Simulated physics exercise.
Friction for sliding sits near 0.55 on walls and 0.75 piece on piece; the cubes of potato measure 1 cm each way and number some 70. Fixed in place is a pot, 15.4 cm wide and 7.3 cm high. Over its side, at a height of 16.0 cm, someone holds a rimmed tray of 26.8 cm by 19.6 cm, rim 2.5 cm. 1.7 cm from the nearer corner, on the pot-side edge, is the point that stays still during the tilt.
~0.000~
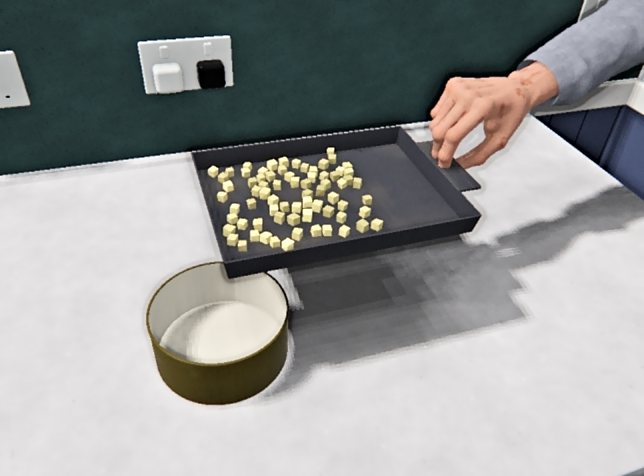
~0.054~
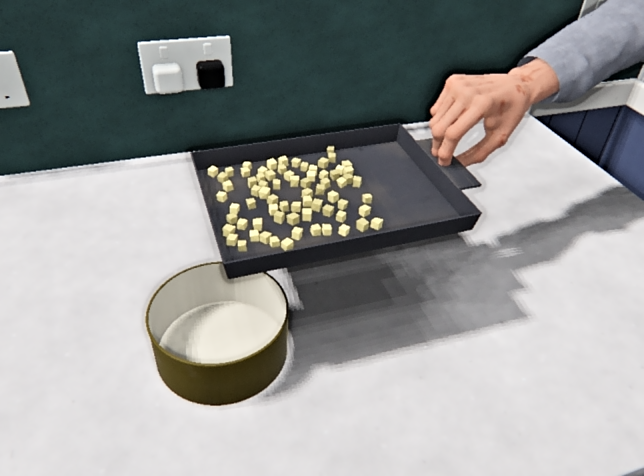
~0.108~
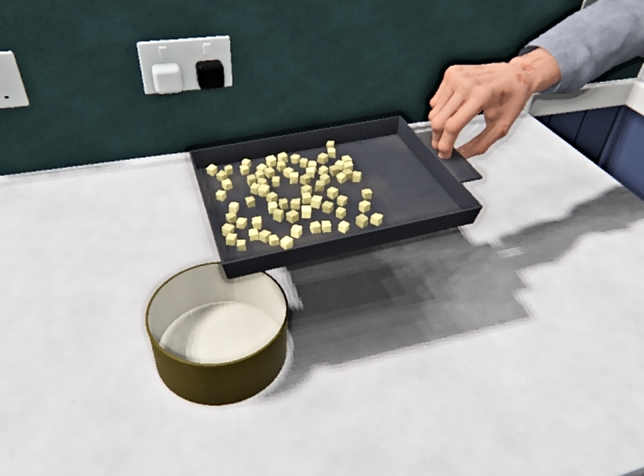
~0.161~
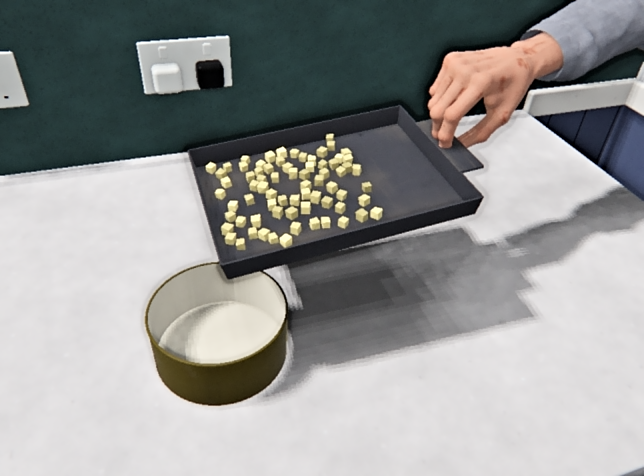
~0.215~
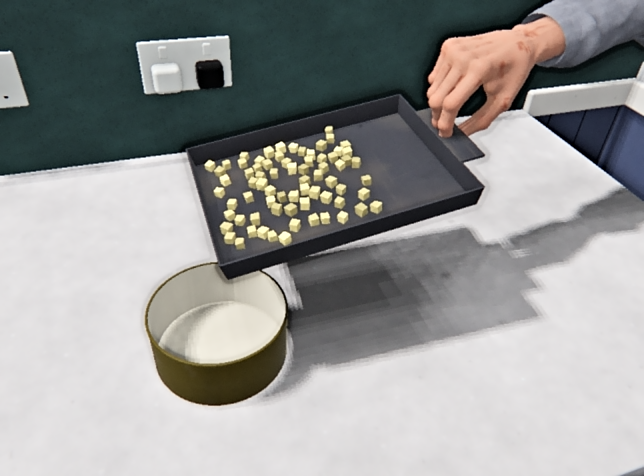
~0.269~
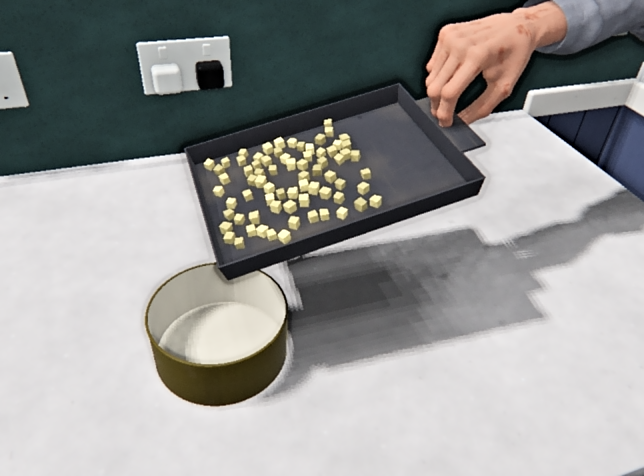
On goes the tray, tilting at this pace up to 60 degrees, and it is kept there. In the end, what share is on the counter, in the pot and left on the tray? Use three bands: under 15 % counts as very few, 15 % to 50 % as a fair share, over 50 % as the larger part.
Counter: Very few; pot: Very few; left on the tray: The larger part.
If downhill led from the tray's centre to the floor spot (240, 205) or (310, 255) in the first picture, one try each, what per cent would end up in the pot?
I'd put it at roughly 0 per cent for the first tilt and roughly 0 per cent for the second.
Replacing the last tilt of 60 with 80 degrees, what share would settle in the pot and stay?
The pot would get around 5 per cent.
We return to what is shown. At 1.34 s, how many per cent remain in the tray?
About 90 per cent.
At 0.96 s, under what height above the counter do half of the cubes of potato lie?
I'd say near 20 cm.
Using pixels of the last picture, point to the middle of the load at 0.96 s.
Roughly (210, 205).
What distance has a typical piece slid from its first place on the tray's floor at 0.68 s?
1 cm.
After 0.68 s, tilt 35 degrees; the tray holds 100 %, the pot 0 %.
Then, at 0.96 s, tilt 51 degrees; the tray holds 100 %, the pot 0 %.
Then, at 1.34 s, tilt 60 degrees; the tray holds 90 %, the pot 0 %.
At rest (2.4 s), counter 5 %, pot 5 %, tray 90 %.
